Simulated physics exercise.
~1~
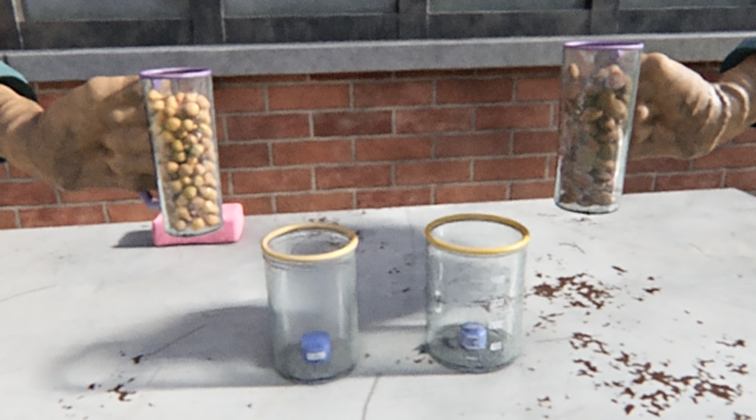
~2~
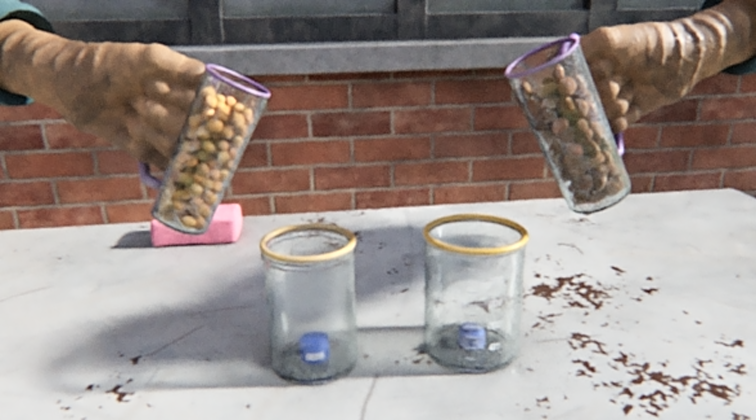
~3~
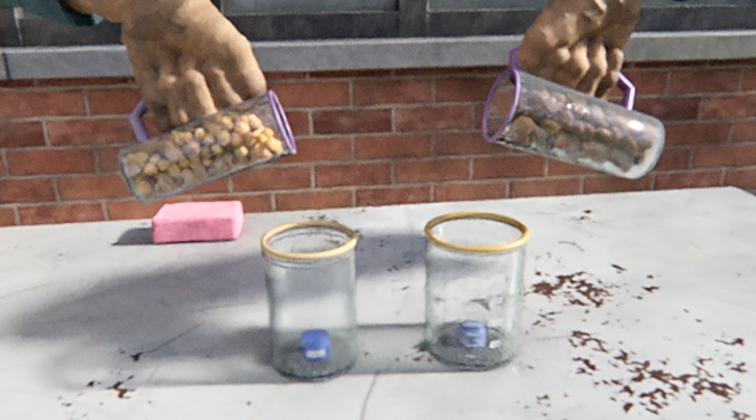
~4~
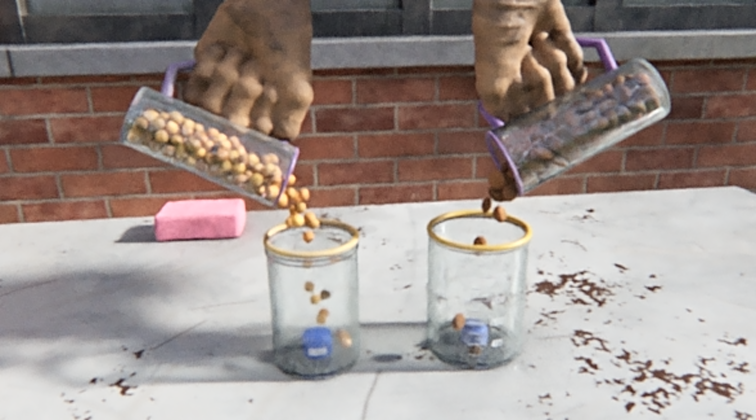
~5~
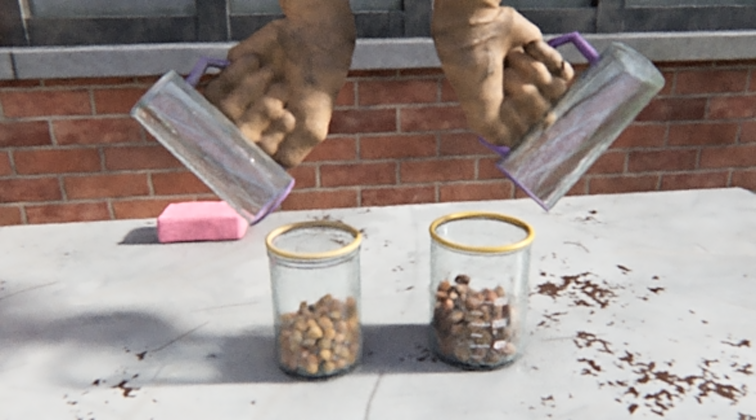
Two hands tip clear, purple-rimmed cups inward over two yellow-rimmed glass containers, each holding a small blue object, and pour in round, nut-like pieces until the cups look empty, leaving both containers partly filled and the blue objects hidden beneath the pieces.
